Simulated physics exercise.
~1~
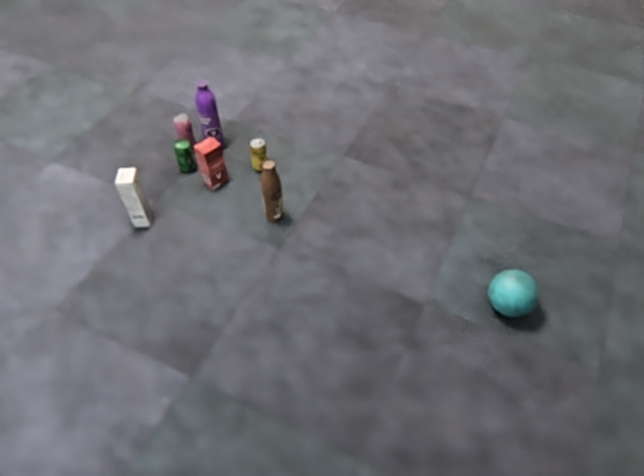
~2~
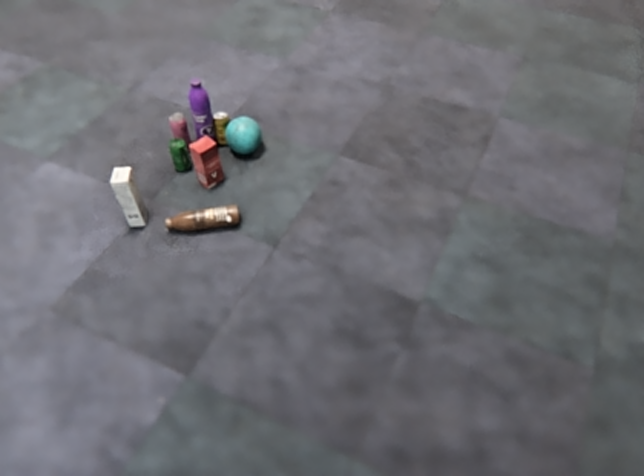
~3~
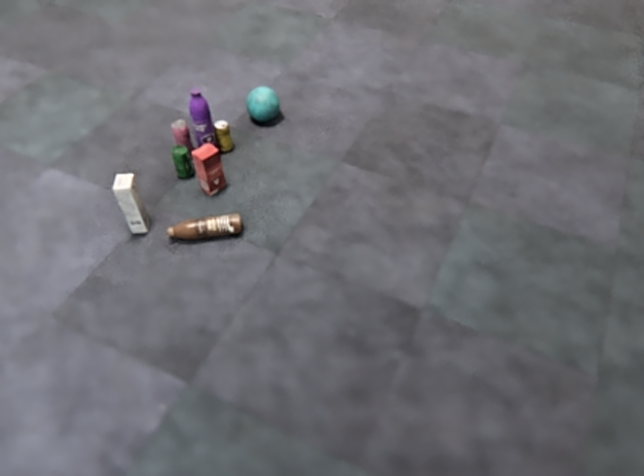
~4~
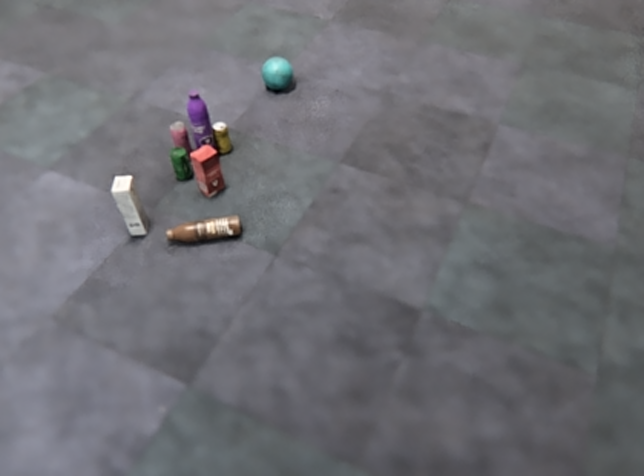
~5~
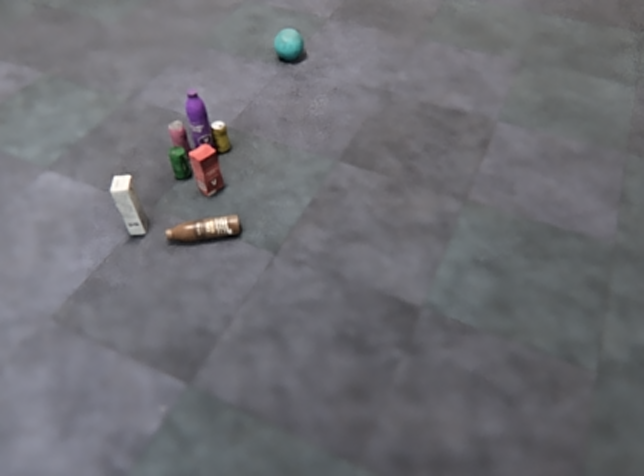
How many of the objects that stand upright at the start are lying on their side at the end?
Only one is lying on its side at the end, the brown bottle. The other bottle, the cans and the cartons are all still standing.
